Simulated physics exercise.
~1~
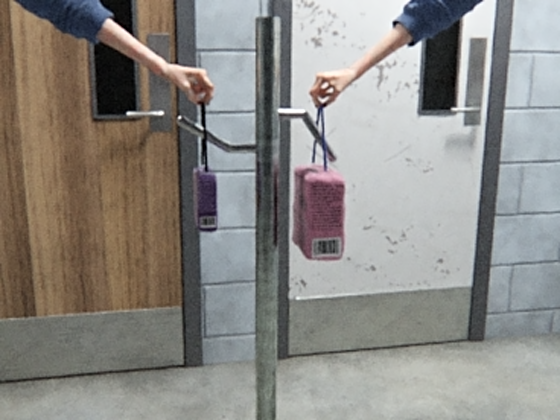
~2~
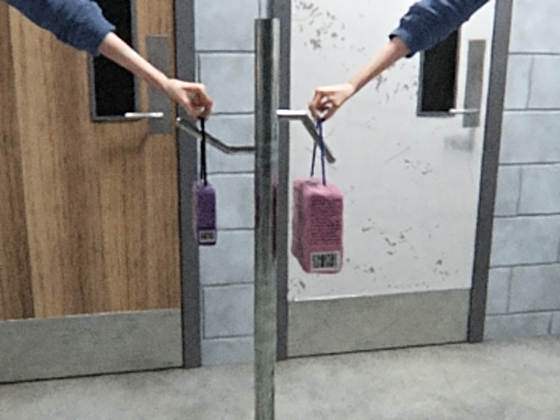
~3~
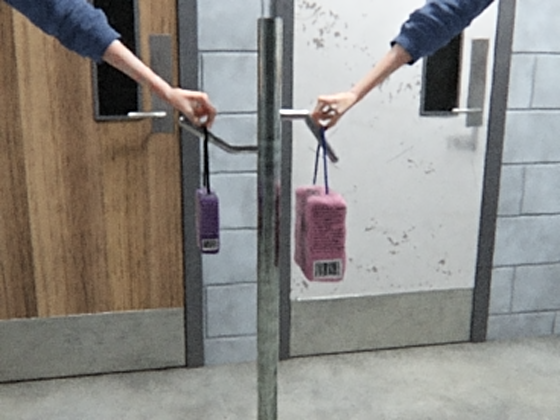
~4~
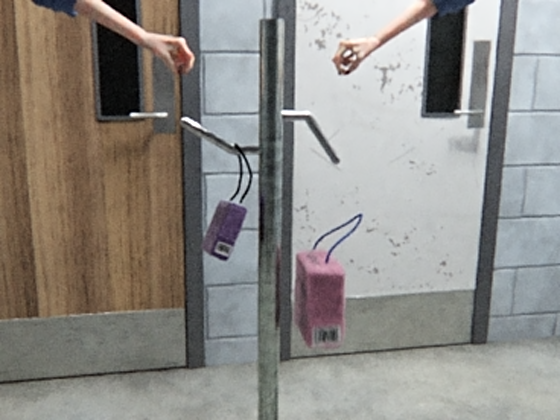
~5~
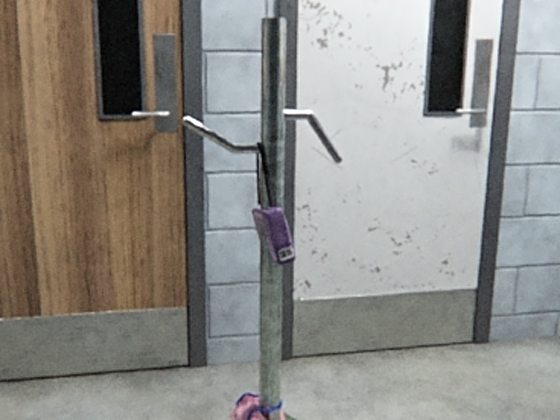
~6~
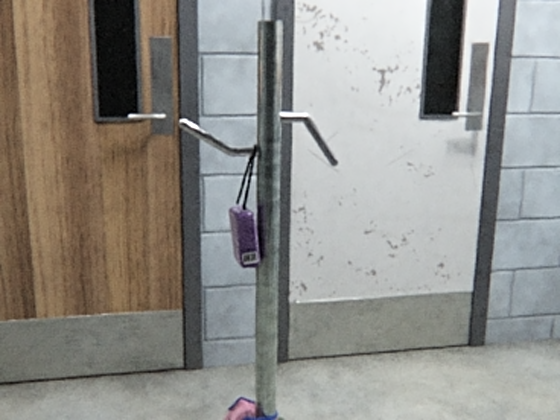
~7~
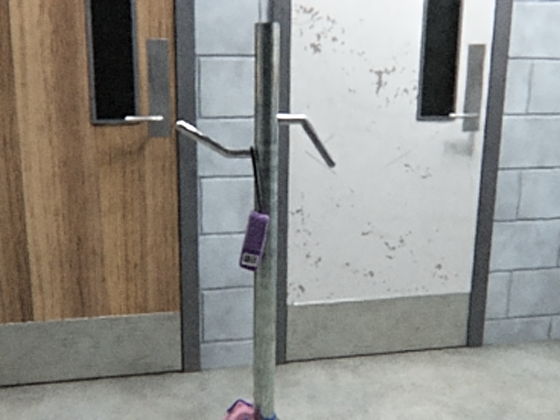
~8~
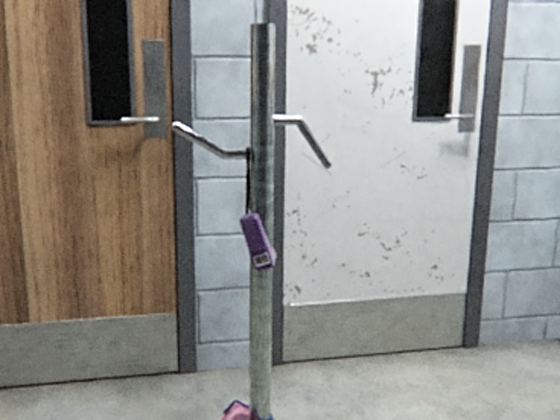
Two hands release a purple pouch, which stays hanging, and a pink sack, which falls.
